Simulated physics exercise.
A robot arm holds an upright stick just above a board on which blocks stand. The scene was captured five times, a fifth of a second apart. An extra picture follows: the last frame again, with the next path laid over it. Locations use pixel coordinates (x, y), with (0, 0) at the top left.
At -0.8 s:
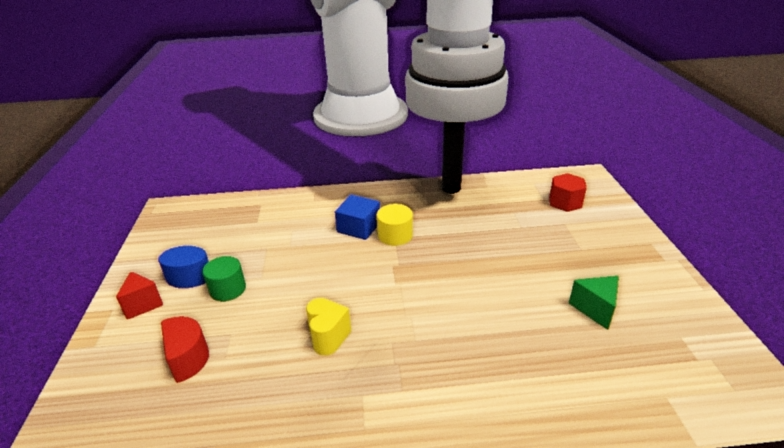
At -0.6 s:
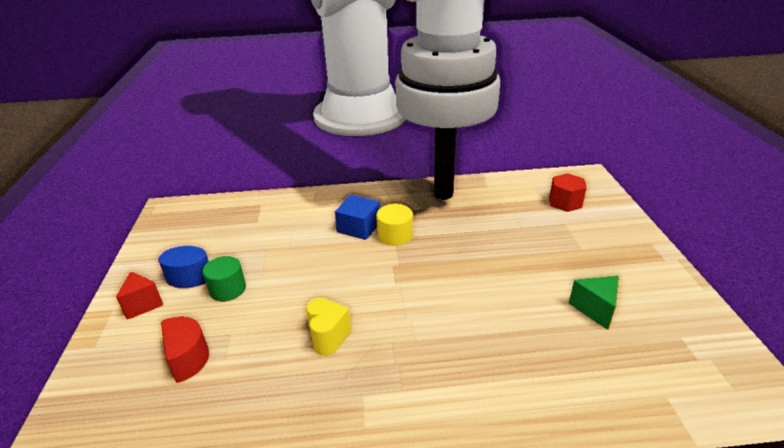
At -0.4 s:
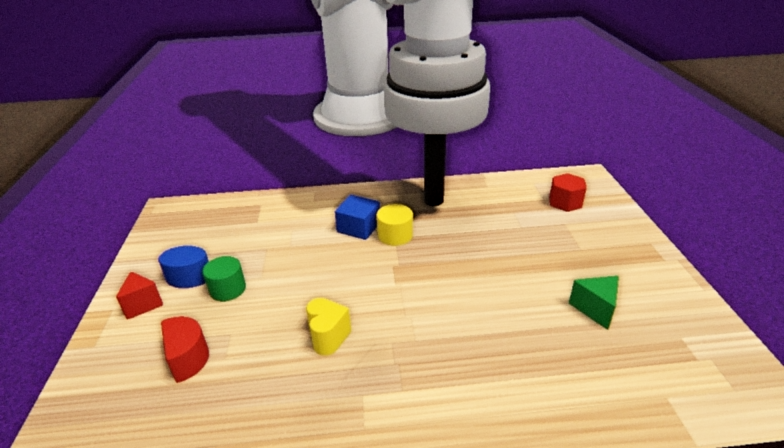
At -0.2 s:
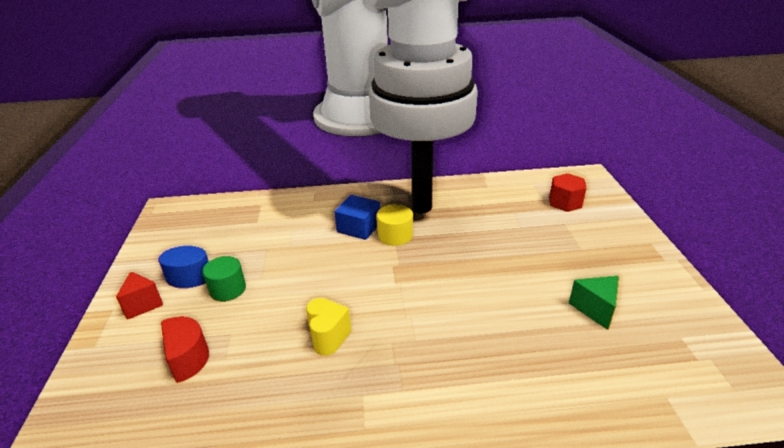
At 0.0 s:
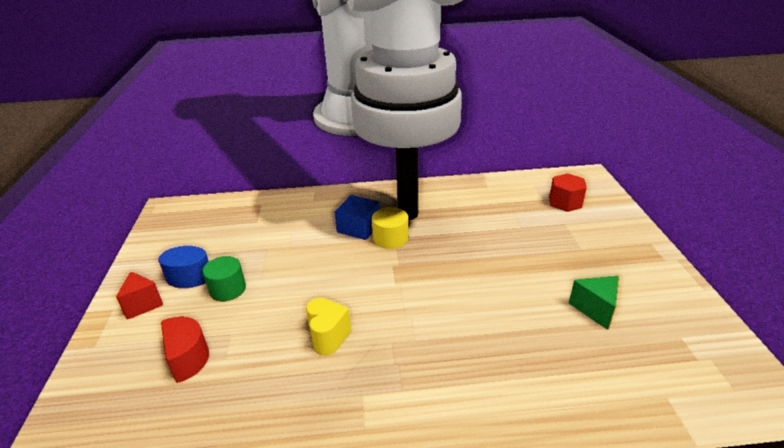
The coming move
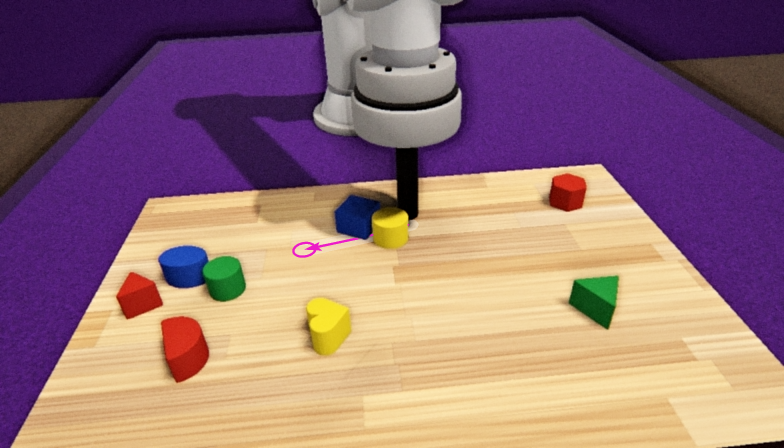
We see a robot arm holding a black stick upright over a wooden board of coloured blocks; the stick moves left and slightly nearer, then nudges the yellow circle a little beside the blue block, while the other blocks stay still.
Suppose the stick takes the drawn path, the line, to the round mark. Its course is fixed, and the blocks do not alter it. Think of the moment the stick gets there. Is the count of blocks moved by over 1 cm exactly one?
I believe not.
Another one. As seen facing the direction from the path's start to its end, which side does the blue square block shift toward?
Shifted right.
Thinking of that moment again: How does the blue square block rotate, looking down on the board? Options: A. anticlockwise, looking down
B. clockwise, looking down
B: Clockwise, looking down.
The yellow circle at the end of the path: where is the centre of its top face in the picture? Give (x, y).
The centre of its top will be at (365, 233).
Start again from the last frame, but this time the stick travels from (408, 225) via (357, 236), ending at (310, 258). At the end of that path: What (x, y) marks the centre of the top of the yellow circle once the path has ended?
I'd guess (369, 229).
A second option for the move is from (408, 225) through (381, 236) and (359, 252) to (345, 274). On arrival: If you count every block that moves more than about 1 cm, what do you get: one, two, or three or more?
One block, no more.
Drawn move, from (408, 225) via (376, 234) and (341, 242), ending at (304, 250).
What follows on the original path. One third of the way, stick (374, 224); blue square block (349, 205); yellow circle (369, 230).
Two thirds of the way, stick (339, 232); blue square block (336, 204), turned 40° clockwise; yellow circle (365, 233).
At the end, stick (303, 240); blue square block (335, 204), turned 45° clockwise; yellow circle (365, 233).
